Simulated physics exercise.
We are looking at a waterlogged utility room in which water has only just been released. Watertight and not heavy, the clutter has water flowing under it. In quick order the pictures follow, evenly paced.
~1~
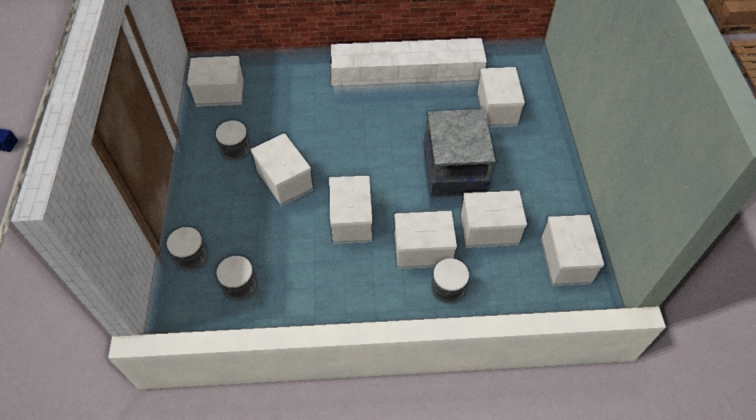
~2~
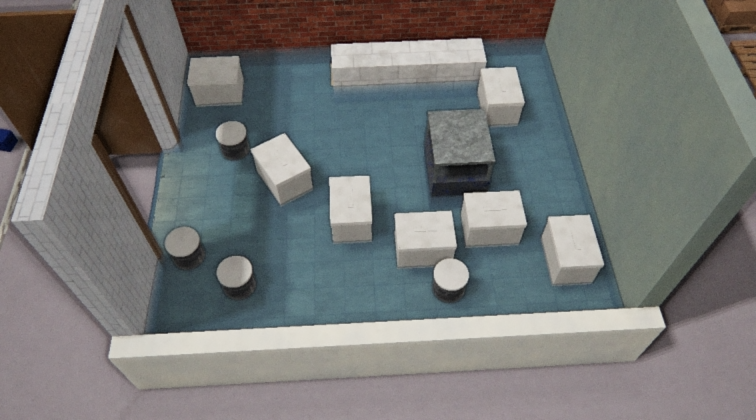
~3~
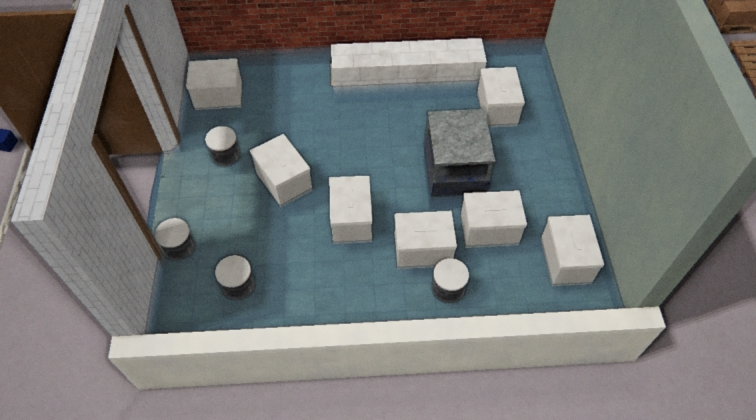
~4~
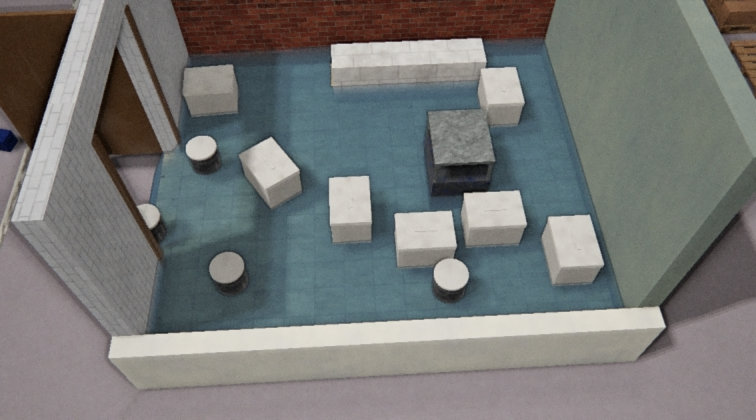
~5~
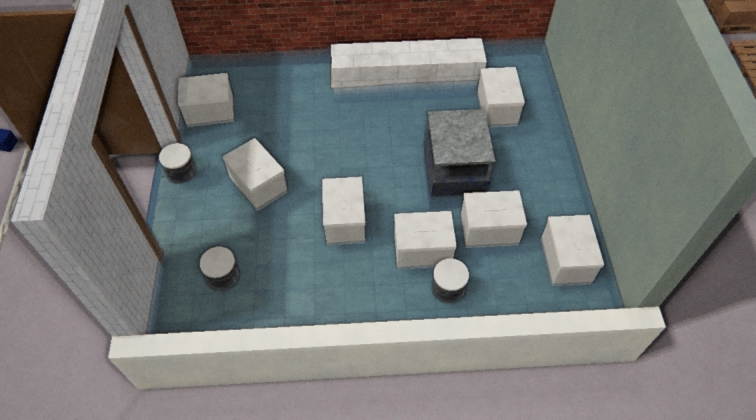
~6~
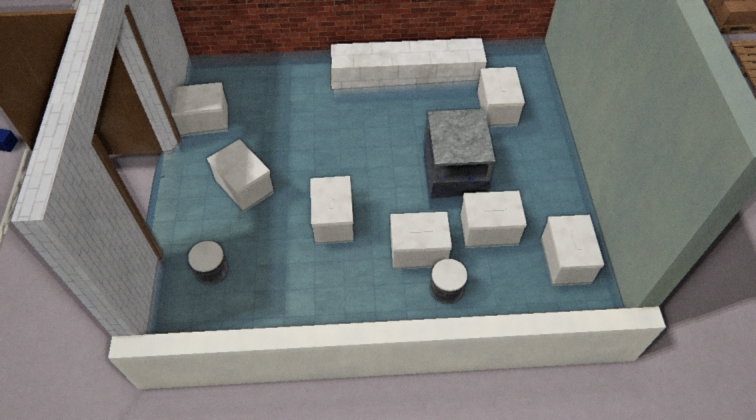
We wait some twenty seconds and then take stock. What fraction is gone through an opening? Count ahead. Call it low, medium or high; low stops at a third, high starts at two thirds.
High.
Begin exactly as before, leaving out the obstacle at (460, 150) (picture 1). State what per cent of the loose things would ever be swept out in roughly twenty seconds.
Near 80 in a hundred.
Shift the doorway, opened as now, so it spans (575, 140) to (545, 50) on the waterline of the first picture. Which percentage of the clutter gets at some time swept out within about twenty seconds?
Close to 50 %, I think.
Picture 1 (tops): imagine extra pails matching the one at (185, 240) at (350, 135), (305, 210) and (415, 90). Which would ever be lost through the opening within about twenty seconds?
In order: Exits; exits; exits.
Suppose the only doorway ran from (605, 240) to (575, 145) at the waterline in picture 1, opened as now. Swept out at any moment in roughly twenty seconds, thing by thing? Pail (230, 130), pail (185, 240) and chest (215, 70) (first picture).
One by one as named: Doesn't escape, doesn't escape and doesn't escape.
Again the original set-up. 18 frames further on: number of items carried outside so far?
The total is 6.
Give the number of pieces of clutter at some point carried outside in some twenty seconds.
That adds up to 10.
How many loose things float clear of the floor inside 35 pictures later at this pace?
It adds up to 4.
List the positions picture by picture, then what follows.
In the first picture, a chest at (280, 158), afloat; a chest at (213, 69), afloat; 0 of 11 have shifted.
In the second picture, a chest at (280, 158), afloat; a chest at (213, 69) floats; 0 of 11 have shifted.
In the third picture, a chest at (280, 159), afloat; a chest at (212, 72) floats, close to its start; 2 of 11 have shifted.
In the fourth picture, a chest at (269, 162) floats, close to its start; a chest at (208, 79) floats, close to its start; 5 of 11 have shifted.
In the fifth picture, a chest at (253, 163) floats, close to its start; a chest at (203, 88) floats, close to its start; 6 of 11 have shifted.
In the sixth picture, a chest at (238, 164), afloat, a stride from its start; a chest at (197, 98) floats, a stride from its start; 6 of 11 have shifted.
A moment on, 5 of 11 are out; 6 afloat.
Next, 6 of 11 are out; 5 afloat.
Later, 7 of 11 are out; 4 afloat.
In the end, 10 of 11 are out; 1 afloat.
